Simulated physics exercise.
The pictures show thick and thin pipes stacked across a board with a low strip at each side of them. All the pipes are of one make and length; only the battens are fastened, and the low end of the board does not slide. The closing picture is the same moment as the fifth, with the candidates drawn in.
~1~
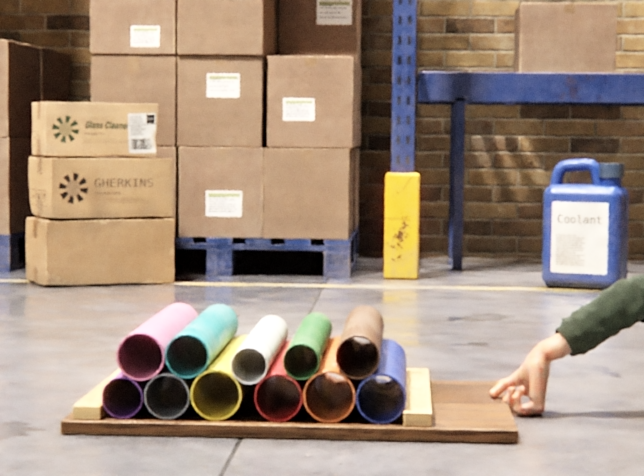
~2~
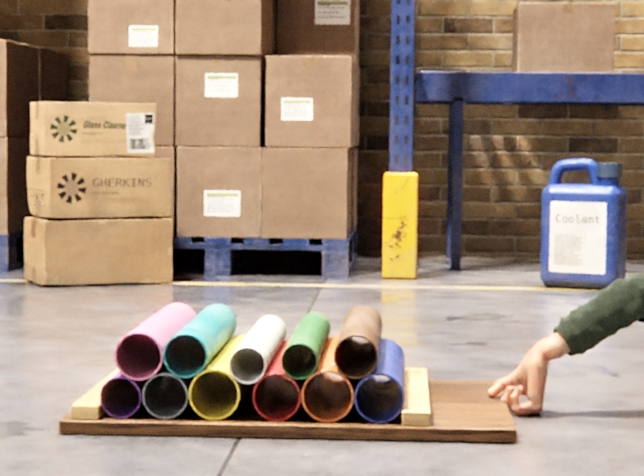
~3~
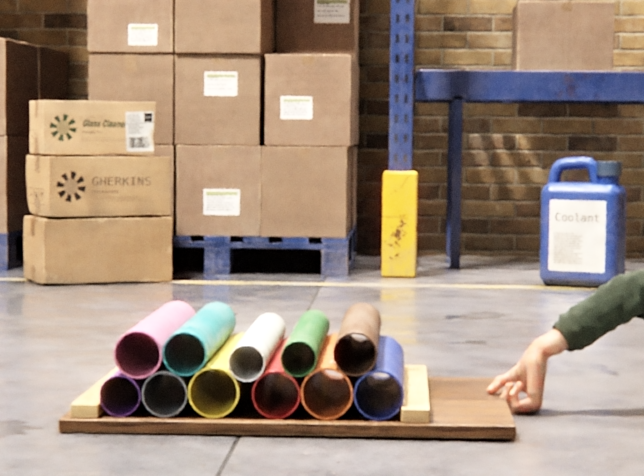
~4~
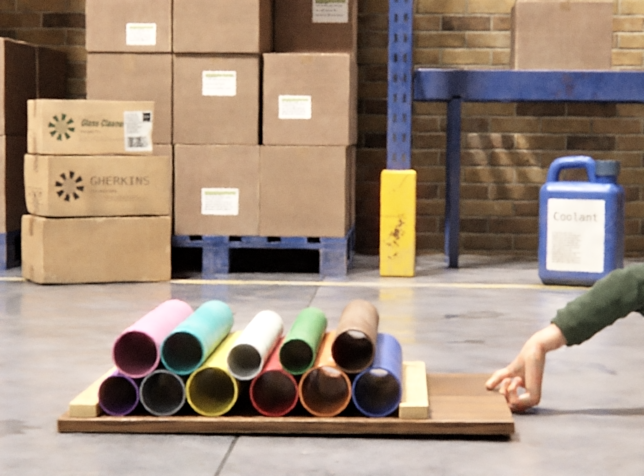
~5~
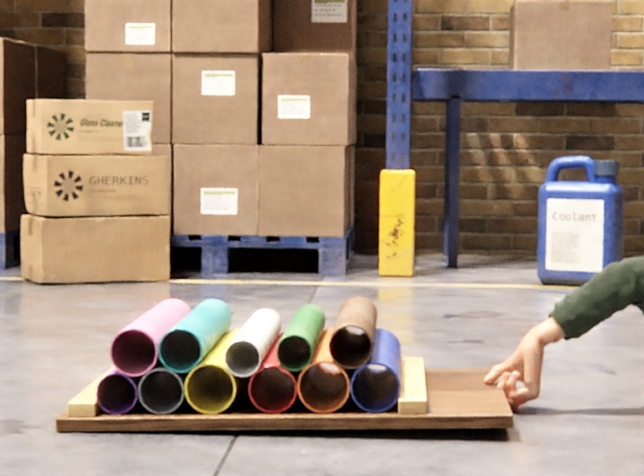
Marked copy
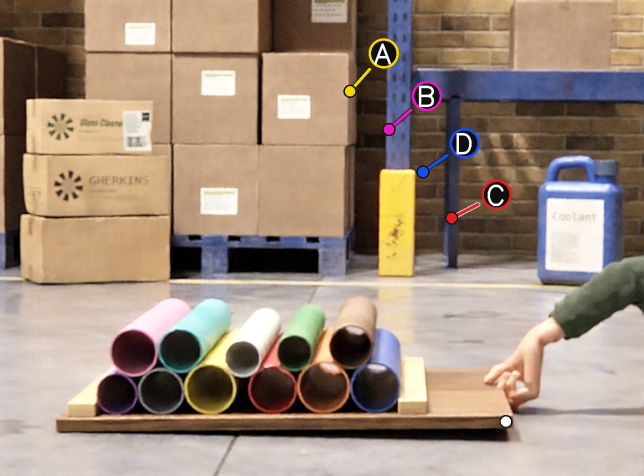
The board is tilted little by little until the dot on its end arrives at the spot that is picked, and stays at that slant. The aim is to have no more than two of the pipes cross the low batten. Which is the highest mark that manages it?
The last mark within the limit is C.
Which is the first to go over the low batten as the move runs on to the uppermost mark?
First is the pink one.
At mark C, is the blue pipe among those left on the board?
Yes, with C.
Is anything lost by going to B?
Yes.
On the marked copy, A at (350, 92); B at (389, 130); C at (452, 218); D at (423, 172); the white dot at (506, 422).
Following C. Soon after the start, board at 17°.
Later, board at 28°.
In the end, board at 28°, two over the low batten (pink, turquoise).
As for the rest, A eleven over the low batten; B eleven over the low batten; D five over the low batten.
